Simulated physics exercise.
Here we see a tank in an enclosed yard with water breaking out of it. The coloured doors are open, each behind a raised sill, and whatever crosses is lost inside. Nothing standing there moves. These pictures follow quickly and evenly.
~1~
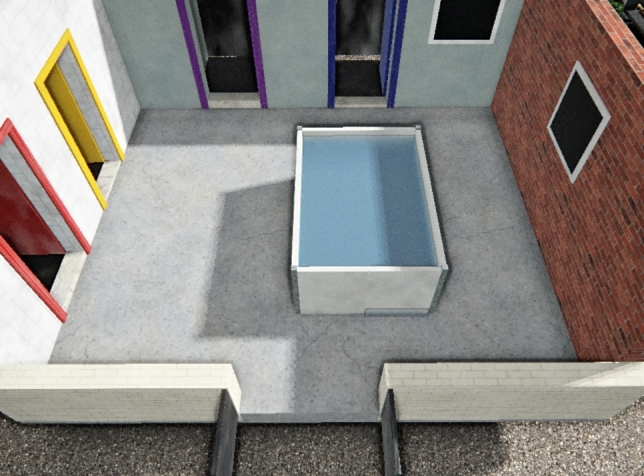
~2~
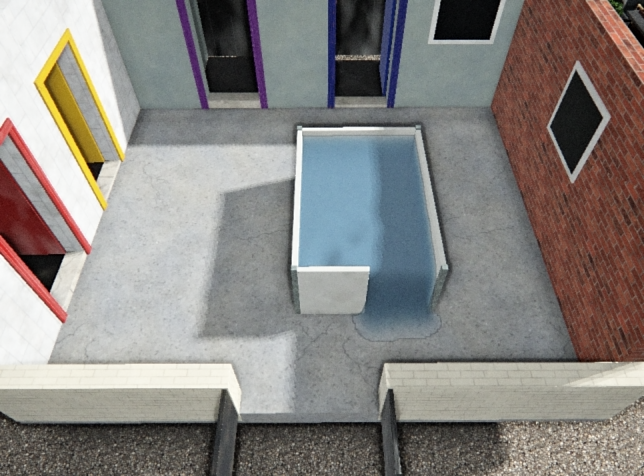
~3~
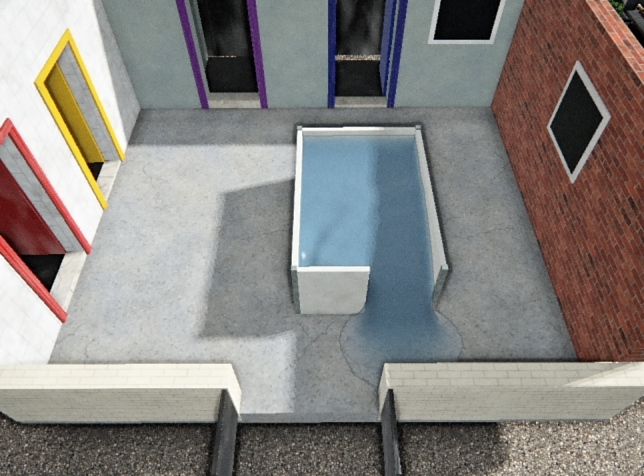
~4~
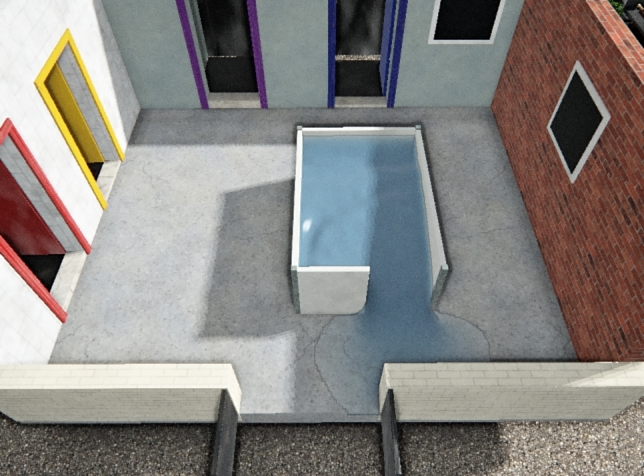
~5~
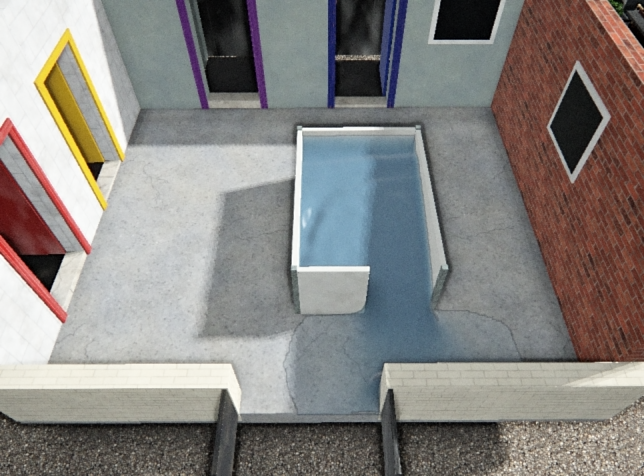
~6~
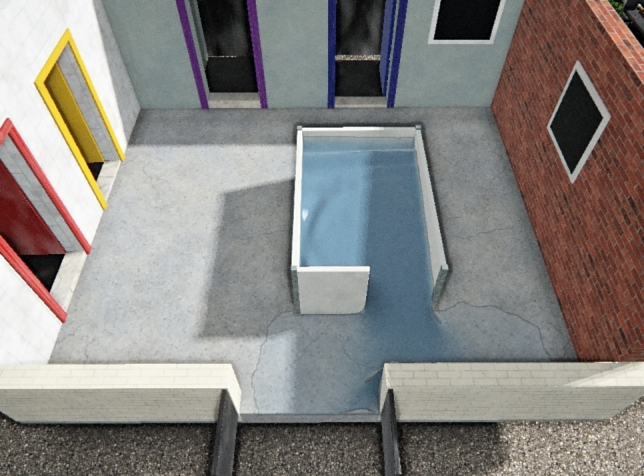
In a walled yard, water breaks from a tank's front and spreads across the floor.
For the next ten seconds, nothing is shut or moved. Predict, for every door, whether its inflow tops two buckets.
Red door: Does not top two buckets; yellow door: Tops two buckets; purple door: Does not top two buckets; blue door: Tops two buckets.
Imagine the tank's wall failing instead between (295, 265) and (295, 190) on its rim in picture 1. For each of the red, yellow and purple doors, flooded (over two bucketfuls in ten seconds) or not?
Taking them in turn, red door breaks the limit, then yellow door breaks the limit, then purple door remains within the limit.
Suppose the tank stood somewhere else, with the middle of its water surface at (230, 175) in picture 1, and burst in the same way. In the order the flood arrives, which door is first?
That's the door marked red.
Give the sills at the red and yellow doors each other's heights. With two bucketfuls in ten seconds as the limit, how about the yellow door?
Yellow: Below the limit.
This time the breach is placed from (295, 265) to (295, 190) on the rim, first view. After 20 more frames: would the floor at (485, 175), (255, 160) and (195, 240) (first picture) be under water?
In turn: Untouched, then untouched, then inundated.
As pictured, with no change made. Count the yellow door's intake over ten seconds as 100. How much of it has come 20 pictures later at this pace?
Estimate: Some 0 per cent.
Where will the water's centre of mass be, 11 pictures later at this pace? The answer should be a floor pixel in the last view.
The spot I would choose is (388, 266).
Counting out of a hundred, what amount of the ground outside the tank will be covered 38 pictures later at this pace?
Estimated share: About 85 %.
A moment on, water covers 15 % of the floor; the red door not reached, the yellow door not reached, the purple door not reached, the blue door not reached.
Next, water covers 35 % of the floor; the red door not reached, the yellow door not reached, the purple door not reached, the blue door not reached.
Then, water covers 55 % of the floor; the red door wet at the sill, nothing in, the yellow door not reached, the purple door not reached, the blue door under two buckets in.
Later, water covers 85 % of the floor; the red door wet at the sill, nothing in, the yellow door wet at the sill, nothing in, the purple door wet at the sill, nothing in, the blue door over two buckets in.
In the end, water covers 95 % of the floor; the red door wet at the sill, nothing in, the yellow door over two buckets in, the purple door wet at the sill, nothing in, the blue door far over two buckets in.
